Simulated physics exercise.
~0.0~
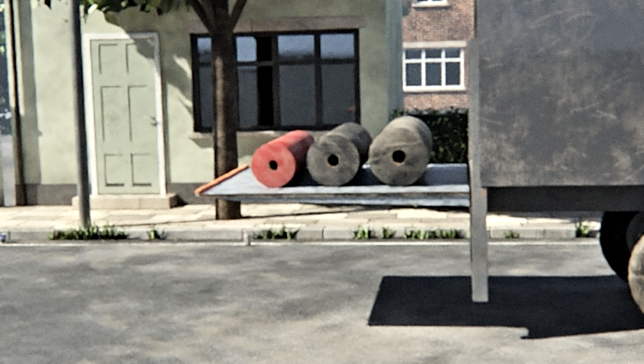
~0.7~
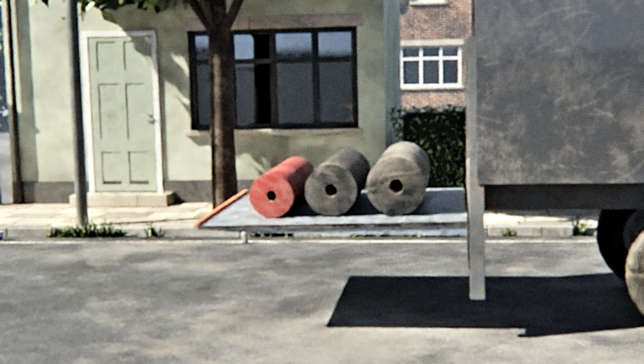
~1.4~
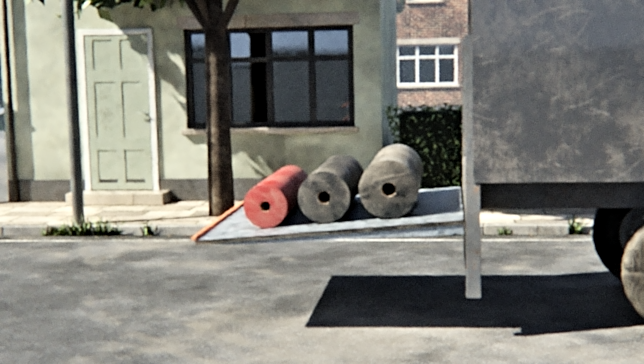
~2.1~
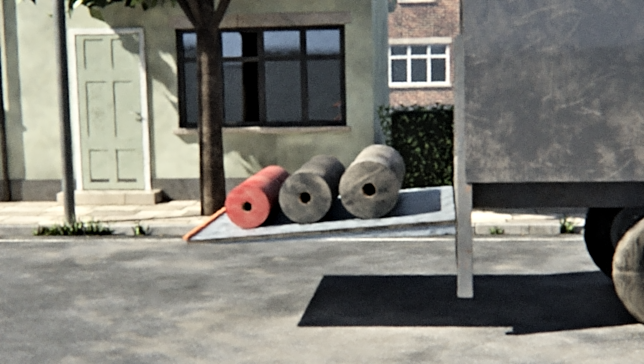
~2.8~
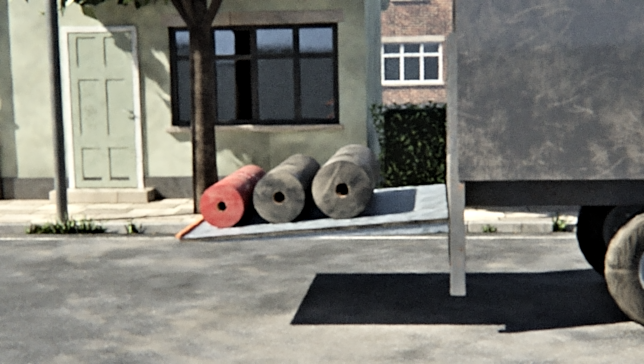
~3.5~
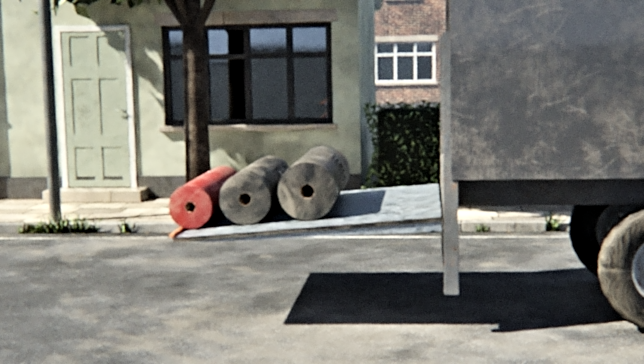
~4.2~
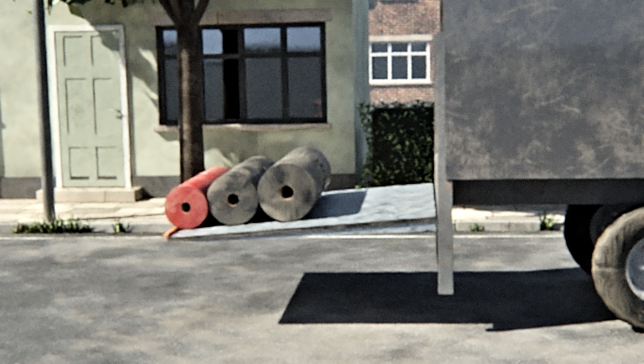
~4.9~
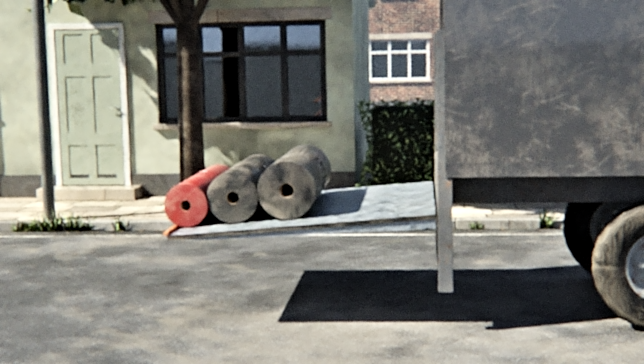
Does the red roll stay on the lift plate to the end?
Yes, the red roll is held back at the orange stop and is still on the plate at the end, with the two grey rolls behind it.
